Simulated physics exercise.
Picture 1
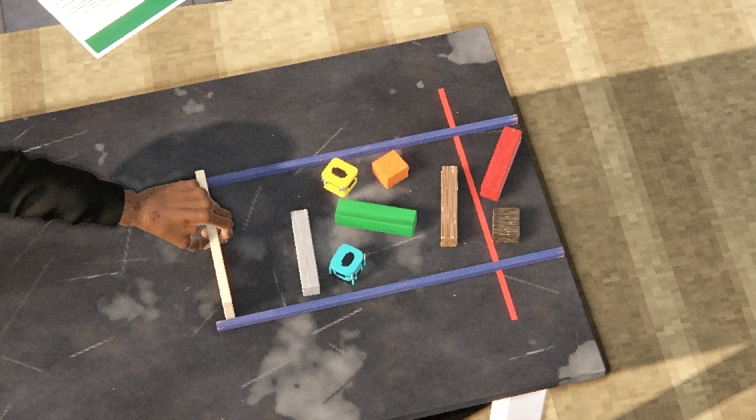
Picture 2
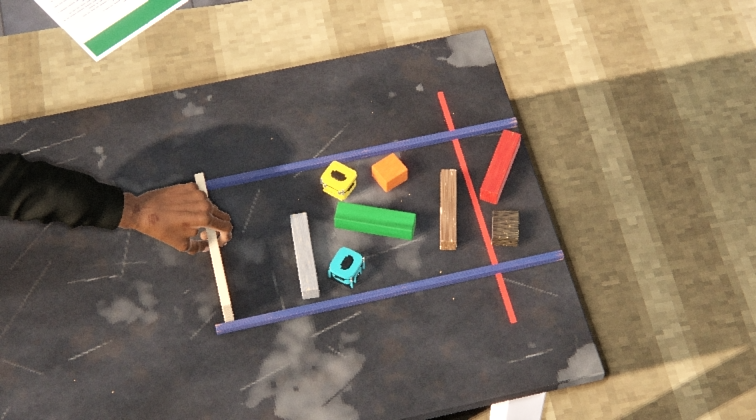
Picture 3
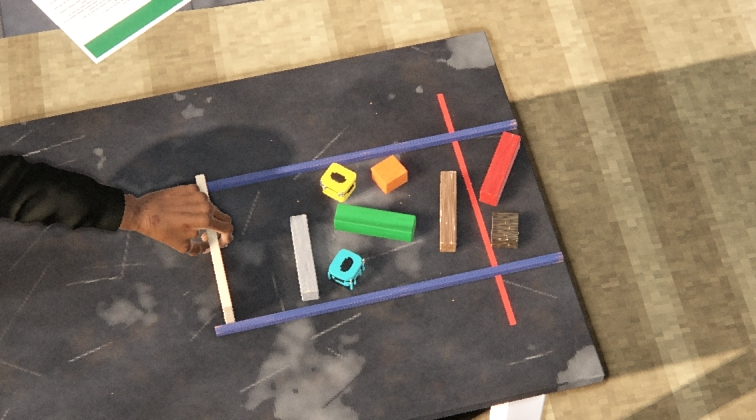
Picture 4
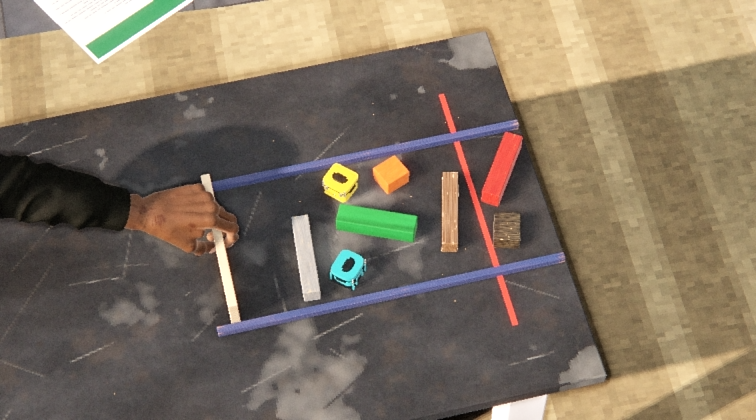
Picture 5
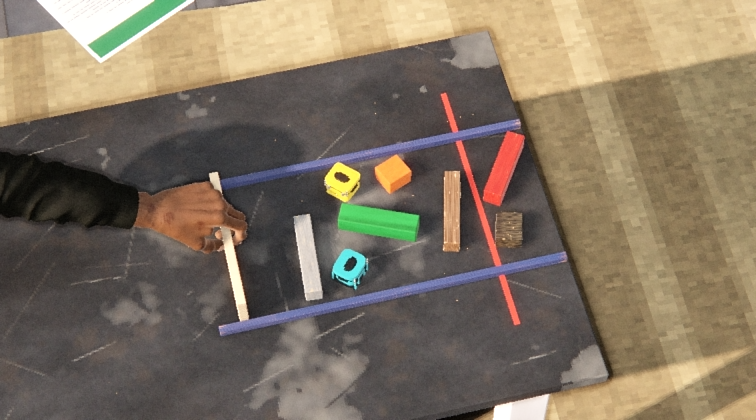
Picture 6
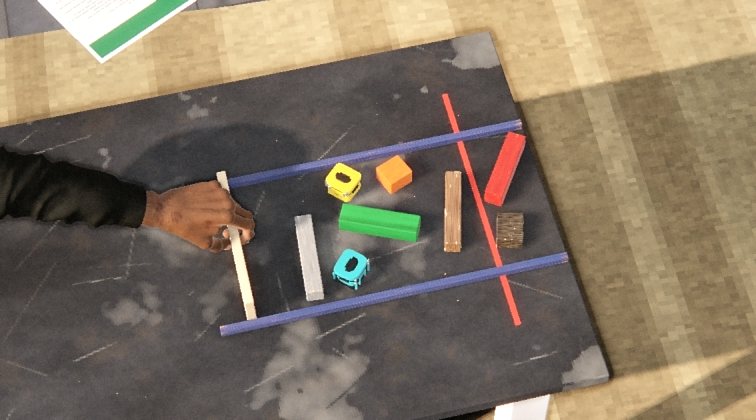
A hand slides a pale wooden board slightly right between blue rails behind scattered coloured blocks.
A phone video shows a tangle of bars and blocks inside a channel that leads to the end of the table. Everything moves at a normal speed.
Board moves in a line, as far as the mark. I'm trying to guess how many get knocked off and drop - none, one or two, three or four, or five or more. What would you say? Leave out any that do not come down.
I would say one or two.
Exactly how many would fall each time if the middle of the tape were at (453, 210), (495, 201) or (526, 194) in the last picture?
0, 3, 6.
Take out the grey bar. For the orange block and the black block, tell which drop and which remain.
The orange block stays put; the black block comes off.
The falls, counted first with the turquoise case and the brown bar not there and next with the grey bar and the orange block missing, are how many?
It would be 0 and 1.
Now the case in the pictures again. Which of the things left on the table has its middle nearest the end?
Looking at the middles, it's the brown bar.
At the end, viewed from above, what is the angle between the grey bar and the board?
Some 0 degrees.
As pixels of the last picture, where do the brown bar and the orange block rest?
The brown bar finishes at (542, 196); the orange block finishes at (504, 155).
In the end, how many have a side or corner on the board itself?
The count comes out at 2.
Early on, none off yet; red bar at rest near (505, 168); black block at rest near (510, 230); brown bar at rest near (453, 211).
A while later, none off yet; red bar at rest near (505, 168); black block travelled a little near (519, 228); brown bar travelled a little near (484, 211).
Finally, the number that fall off is one or two; lost, black block and red bar.
